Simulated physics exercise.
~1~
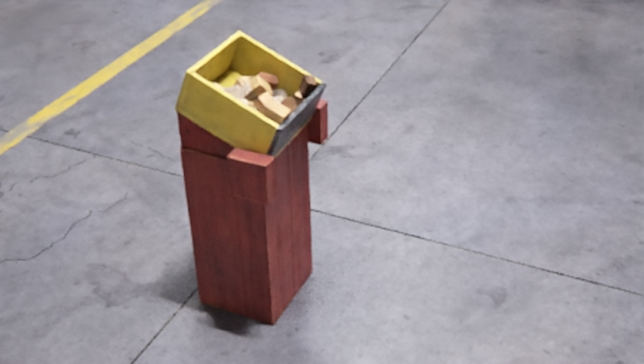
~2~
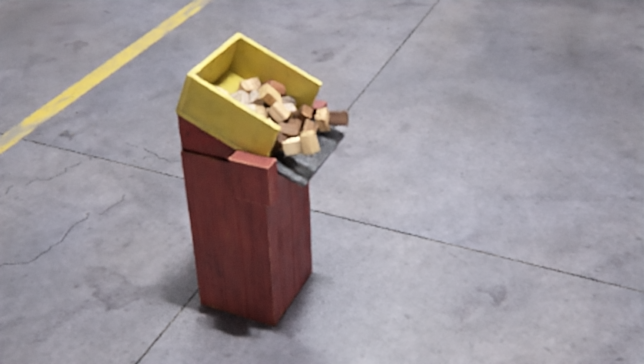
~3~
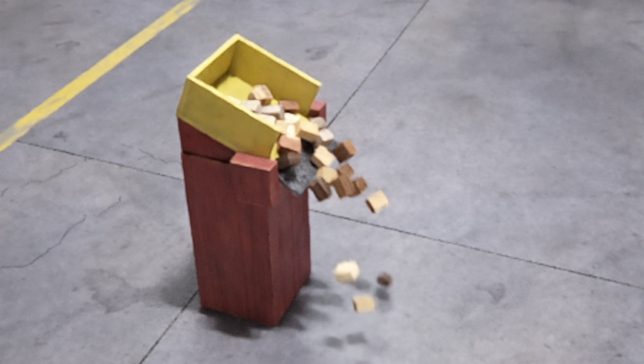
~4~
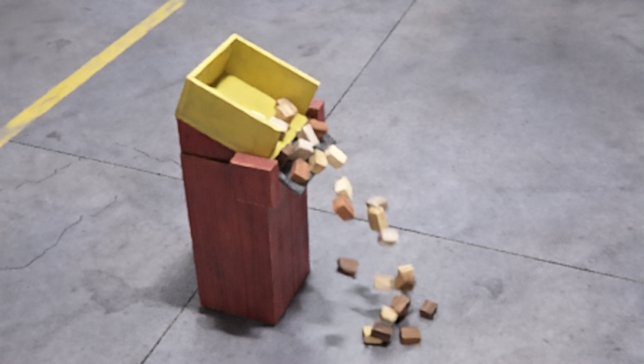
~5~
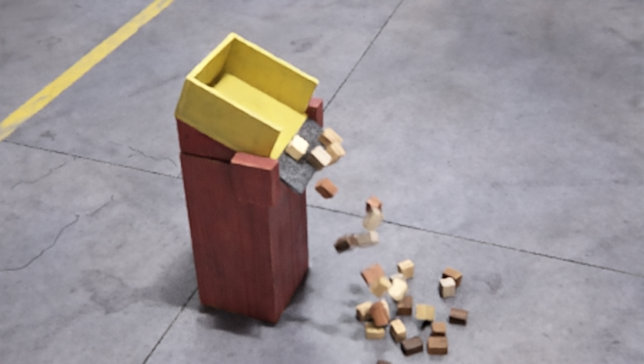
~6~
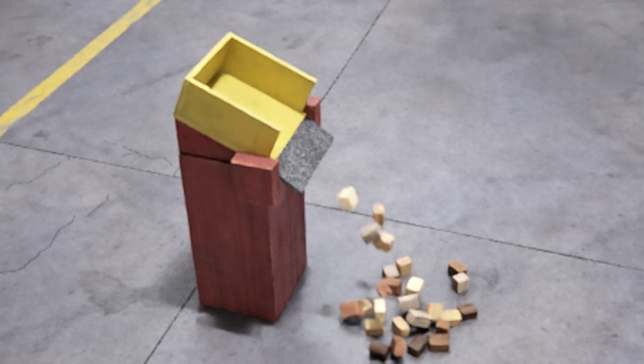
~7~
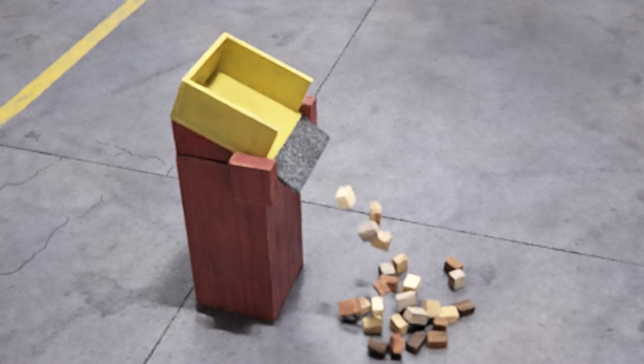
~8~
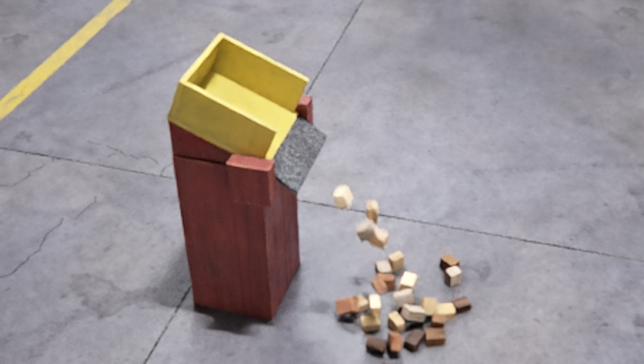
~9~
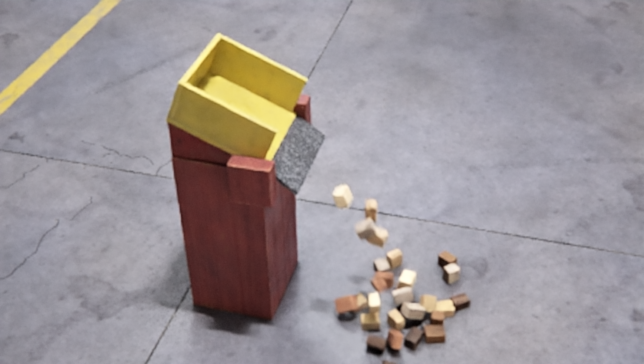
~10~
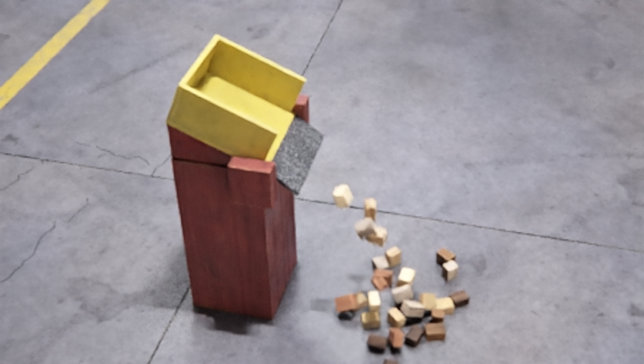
A tall dark red pedestal stands on a cracked grey concrete floor, seen from above at an angle, with a yellow line at the upper left. On top, an open yellow hopper full of small tan and brown wooden blocks tilts down to the right, closed at its low end by a dark grey flap. The flap swings down and the blocks slide out over it. They tumble to the floor on the right, gathering in a loose pile as the hopper empties. At the end the hopper is bare, the flap hangs open, and a few pale blocks appear suspended above the scattered heap.
